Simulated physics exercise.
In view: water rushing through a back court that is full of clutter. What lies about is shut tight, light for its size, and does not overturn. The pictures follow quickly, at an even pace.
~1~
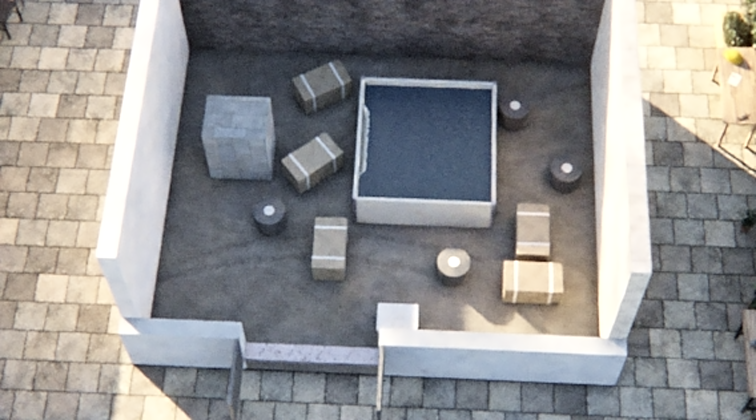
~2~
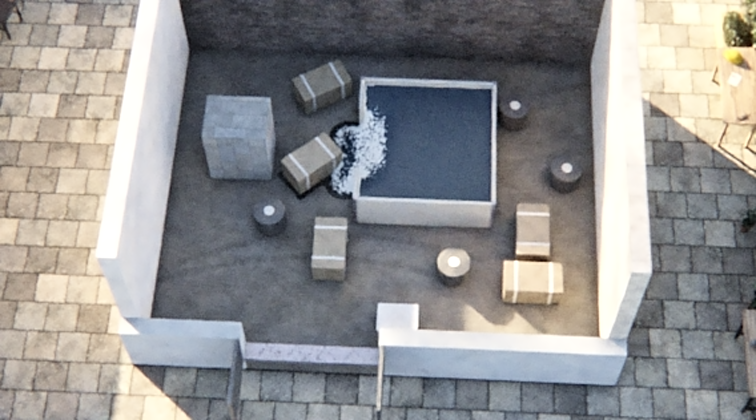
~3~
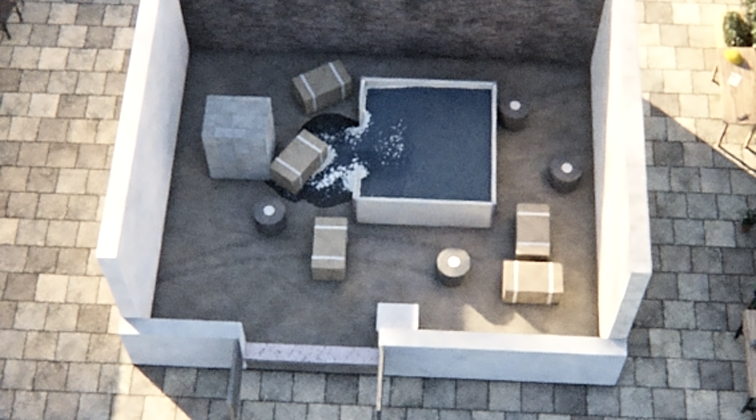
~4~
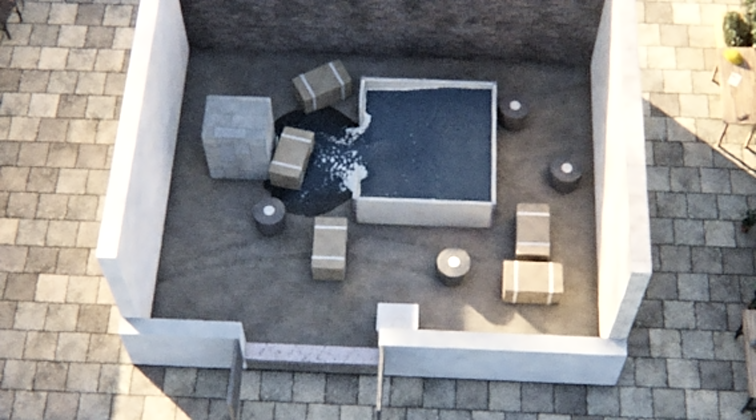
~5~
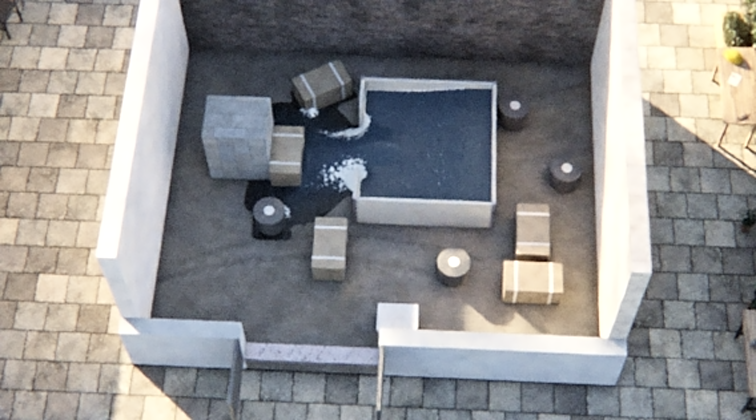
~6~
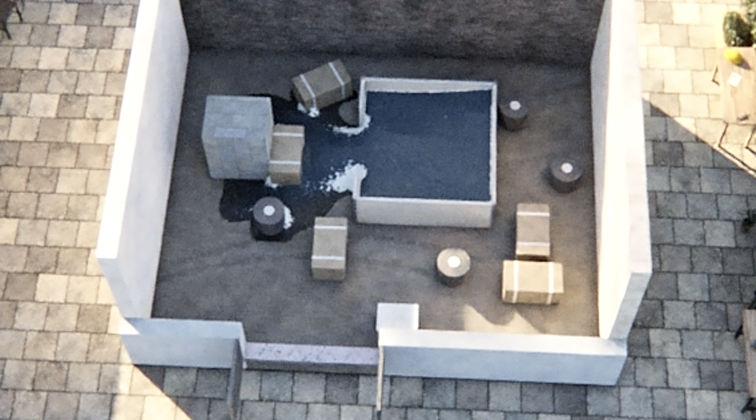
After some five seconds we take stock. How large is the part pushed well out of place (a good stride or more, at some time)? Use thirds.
It is under a third.
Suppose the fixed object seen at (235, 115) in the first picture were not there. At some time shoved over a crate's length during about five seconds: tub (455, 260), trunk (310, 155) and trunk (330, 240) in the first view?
As listed: Not that far, moved that far, never so far.
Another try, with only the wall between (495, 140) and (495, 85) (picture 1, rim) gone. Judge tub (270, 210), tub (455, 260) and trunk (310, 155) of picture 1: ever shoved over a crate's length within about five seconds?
In that order: Under that, not that far, under that.
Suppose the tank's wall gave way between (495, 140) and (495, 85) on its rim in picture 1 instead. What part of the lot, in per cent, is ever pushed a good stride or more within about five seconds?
I make it 60 per cent.
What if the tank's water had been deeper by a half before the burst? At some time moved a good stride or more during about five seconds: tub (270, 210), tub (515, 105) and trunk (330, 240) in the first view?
In that order: Swept aside, short of that, under that.
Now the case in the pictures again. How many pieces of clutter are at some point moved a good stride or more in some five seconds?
The number is 2.
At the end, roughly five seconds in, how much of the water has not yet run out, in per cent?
Near 94 in a hundred.
A moment on, 0 of 10 are well off their spots; 1 afloat.
Next, 2 of 10 are well off their spots; 1 afloat.
Later, 2 of 10 are well off their spots; 1 afloat.
In the end, 2 of 10 are well off their spots, and 2 have been at some point; 1 afloat.
